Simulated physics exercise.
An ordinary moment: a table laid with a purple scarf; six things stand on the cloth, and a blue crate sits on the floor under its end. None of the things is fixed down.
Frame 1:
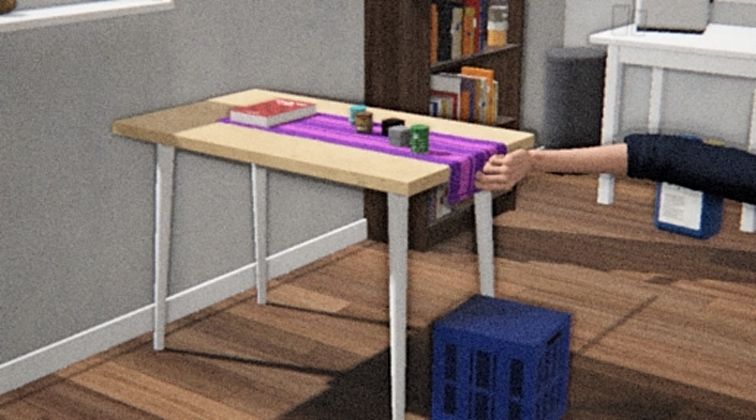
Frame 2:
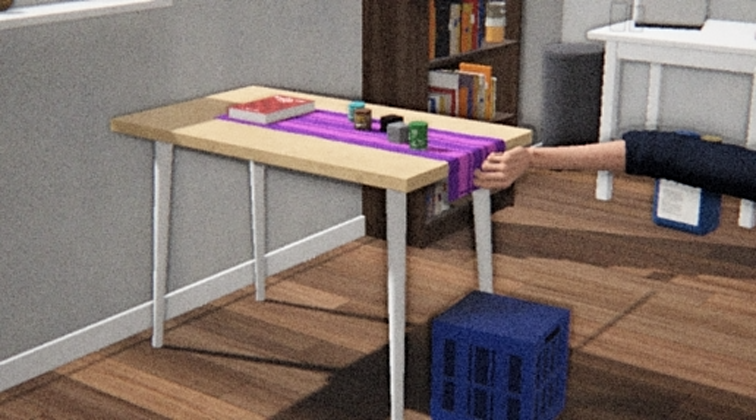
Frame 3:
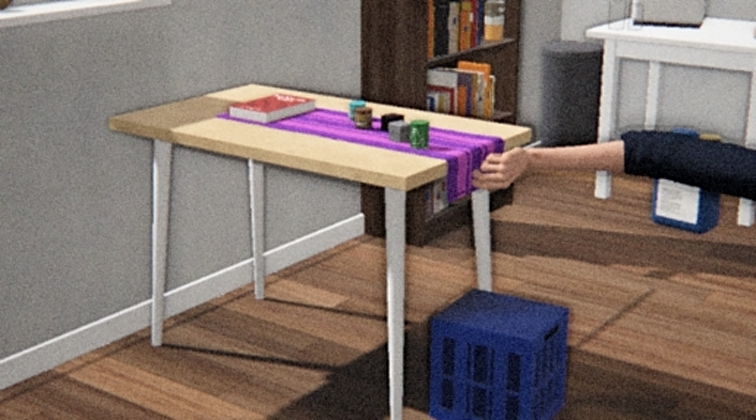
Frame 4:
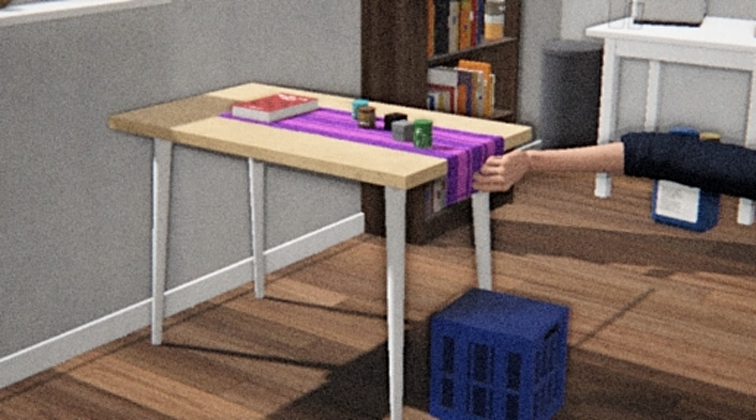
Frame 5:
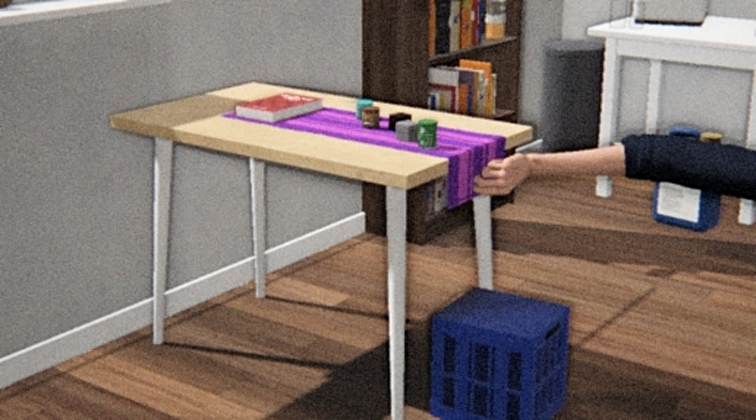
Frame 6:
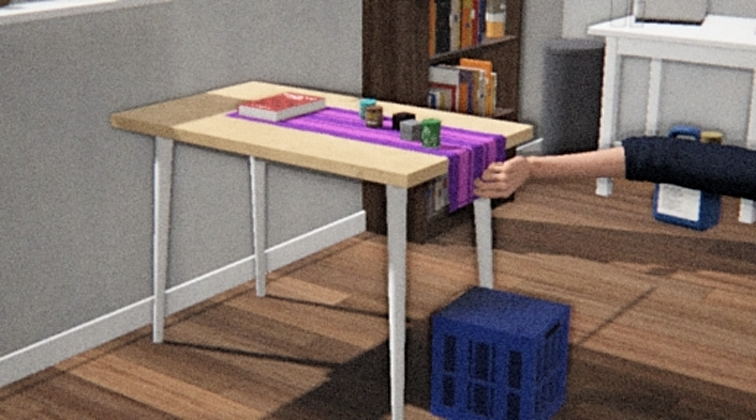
A hand slowly pulls a purple scarf slightly right, carrying the book and small containers along.
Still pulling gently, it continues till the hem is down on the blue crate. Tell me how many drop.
The count that drop is three.
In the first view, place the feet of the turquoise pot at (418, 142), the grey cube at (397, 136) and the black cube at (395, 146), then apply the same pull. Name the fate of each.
The turquoise pot will end up off, the grey cube will end up off, the black cube will end up off.
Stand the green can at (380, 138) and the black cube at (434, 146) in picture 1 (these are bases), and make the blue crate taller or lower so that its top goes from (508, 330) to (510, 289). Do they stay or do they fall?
Green can: Safe; black cube: Lost.
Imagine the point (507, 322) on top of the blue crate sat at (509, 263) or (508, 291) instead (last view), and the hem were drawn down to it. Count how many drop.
1 and 2.
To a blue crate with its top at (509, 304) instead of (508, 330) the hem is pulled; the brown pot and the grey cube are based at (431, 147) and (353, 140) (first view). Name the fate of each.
As for the brown pot, it leaves the top; as for the grey cube, it stays in place.
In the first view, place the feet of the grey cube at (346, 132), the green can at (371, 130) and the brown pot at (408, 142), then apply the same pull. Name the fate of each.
In the end the grey cube is still up there, the green can is still up there and the brown pot is no longer up there.
A little later, hem near (477, 271); green can and grey cube gone.
Next, hem on the crate; green can, grey cube and black cube gone.
When it is over, hem on the crate; green can, grey cube and black cube gone. It carries off three.
